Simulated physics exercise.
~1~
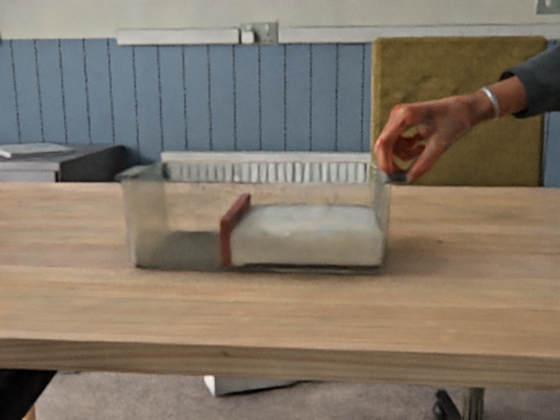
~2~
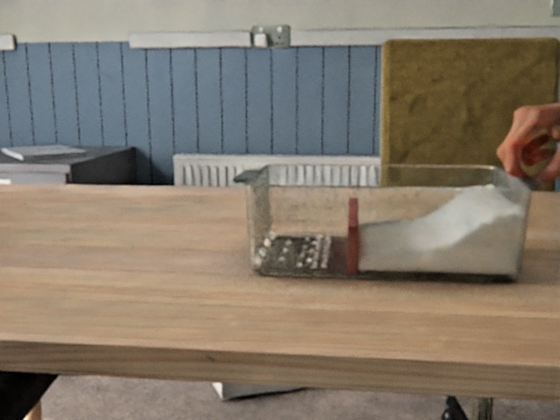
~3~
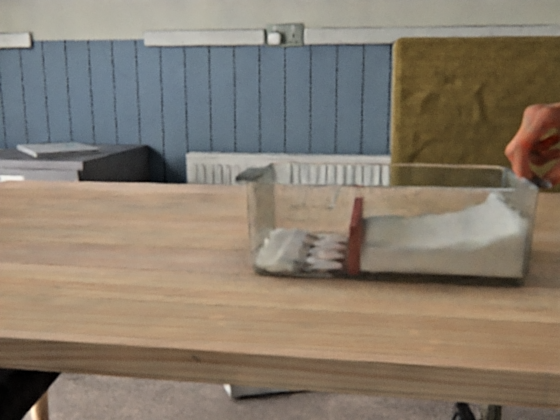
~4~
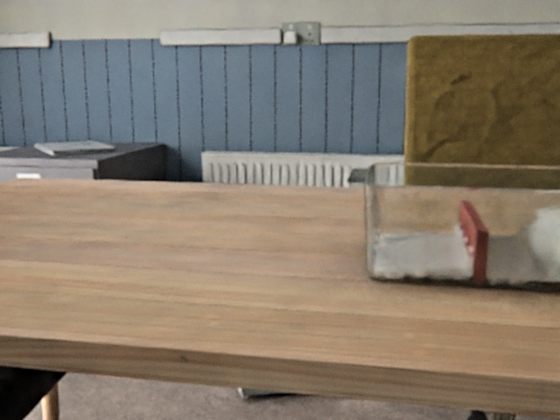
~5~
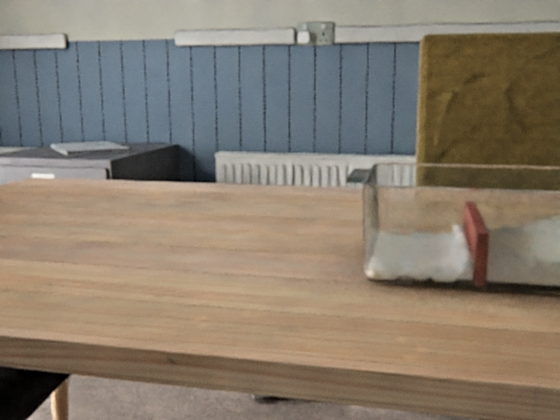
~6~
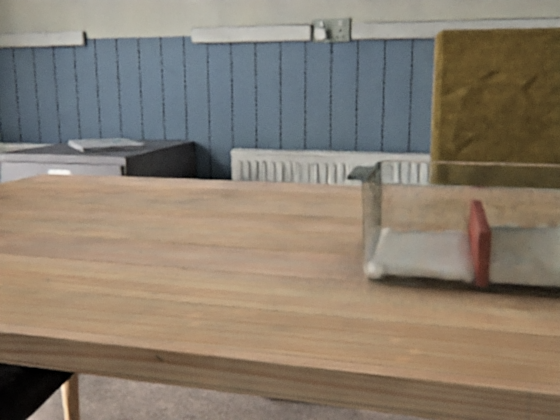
At first, a clear, open glass box sits on a wooden table, with milk filling the part to the right of a red divider while a hand grips its right rim. The hand pulls the box to the right, and the milk heaps up against the right end as a little appears on the left side. The box then moves right again until its right end is out of view, and more milk gathers left of the divider. Finally the box rests, the divider still upright, with a shallow, fairly level layer on the left and milk still on the right.
